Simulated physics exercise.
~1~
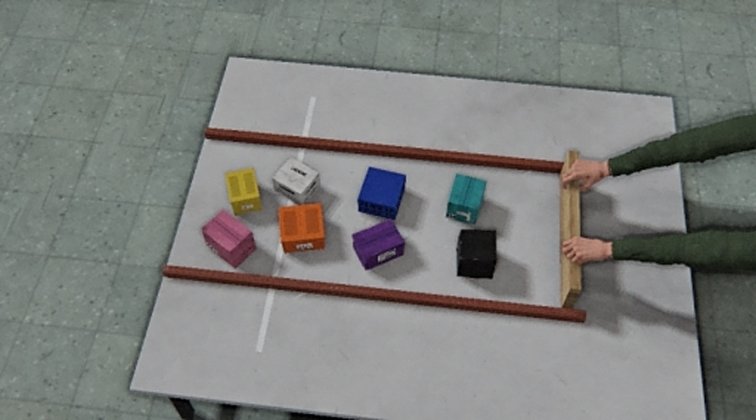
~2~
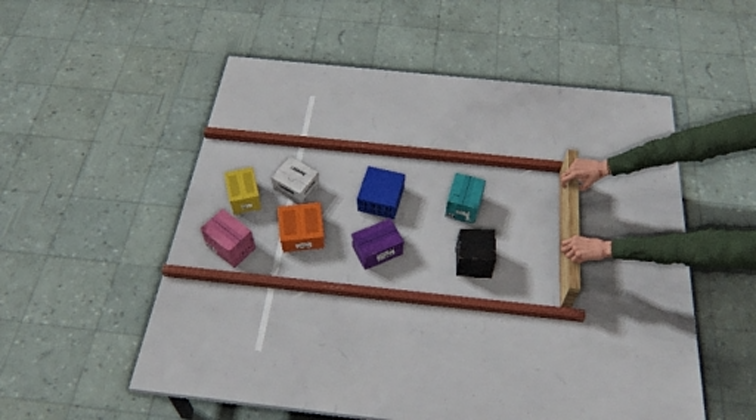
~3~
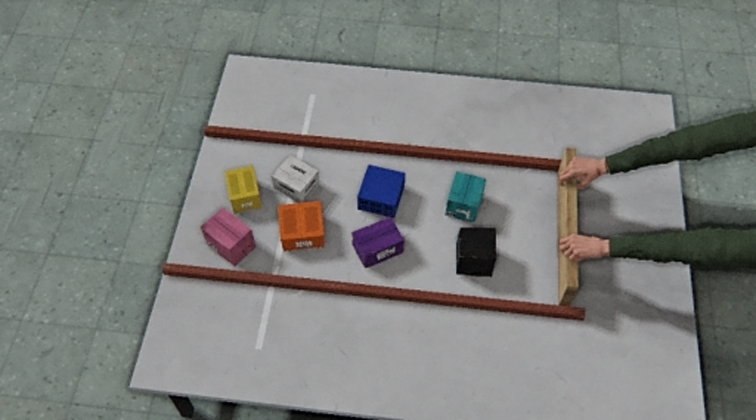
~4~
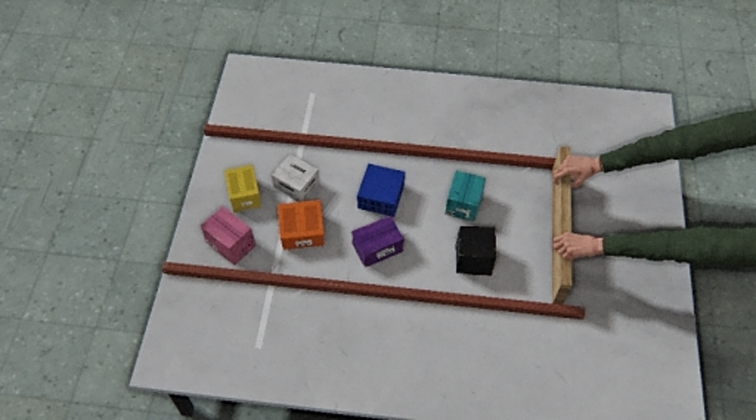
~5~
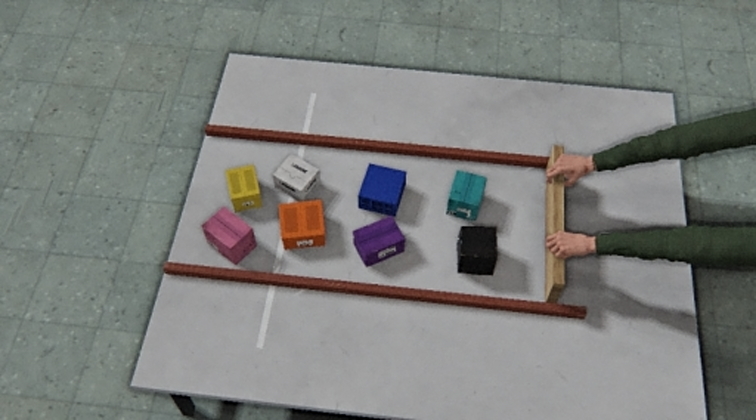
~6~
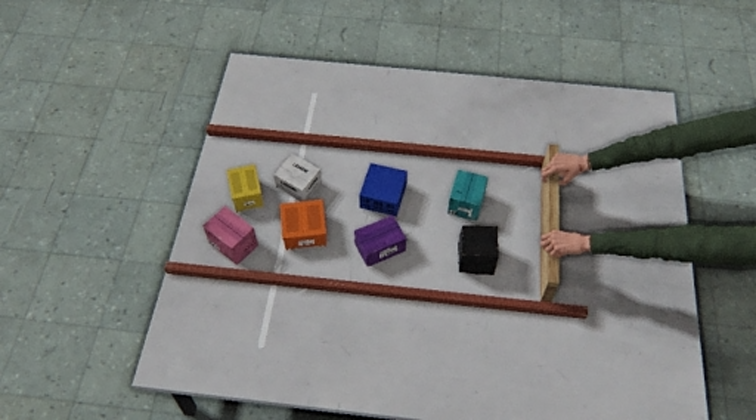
A wooden plank, gripped by two hands in dark green sleeves, rests at the right end of two reddish rails, then slides a short way left between them. The eight coloured boxes on the pale table stay practically still, and a gap remains between the plank and the nearest, black one.
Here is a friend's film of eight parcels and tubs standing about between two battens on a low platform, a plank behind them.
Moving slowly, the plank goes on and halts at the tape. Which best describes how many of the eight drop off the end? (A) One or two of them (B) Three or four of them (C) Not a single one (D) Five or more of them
Option A: One or two of them.
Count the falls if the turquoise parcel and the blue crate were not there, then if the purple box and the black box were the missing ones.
First 0, then 0.
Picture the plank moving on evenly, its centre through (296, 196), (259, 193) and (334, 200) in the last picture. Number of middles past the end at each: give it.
1, 3, 0.
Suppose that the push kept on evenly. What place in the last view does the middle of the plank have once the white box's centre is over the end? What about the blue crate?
(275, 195) and then (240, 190), give or take.
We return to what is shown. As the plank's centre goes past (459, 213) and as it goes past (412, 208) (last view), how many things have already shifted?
Moved so far: 2, later 5.
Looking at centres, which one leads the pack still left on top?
The orange tote winds up nearest.
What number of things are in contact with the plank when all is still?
Counting them up gives 2.
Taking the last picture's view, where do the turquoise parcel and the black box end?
In the last picture the turquoise parcel sits at (279, 178) while the black box sits at (265, 228).
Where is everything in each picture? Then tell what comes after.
Pink box (229, 239); yellow tote (244, 192); white box (296, 182); plank (570, 228); tape (289, 211), in the first frame.
Yellow tote (243, 191); plank (569, 227), in the second frame.
White box (296, 180); black box (476, 252), in the third frame.
Pink box (229, 236); orange tote (301, 225), in the fourth frame.
Yellow tote (244, 189); blue crate (382, 190), in the fifth frame.
Pink box (231, 236); yellow tote (246, 189); white box (298, 178); plank (550, 222); tape (290, 208), in the sixth frame.
A little later, none off yet; pink box at rest near (231, 236); yellow tote at rest near (246, 189); white box at rest near (298, 178).
Next, none off yet; pink box at rest near (230, 236); yellow tote moving near (245, 187); white box shifted a little near (289, 178).
When it is over, the number that fall off is one or two; down, yellow tote.
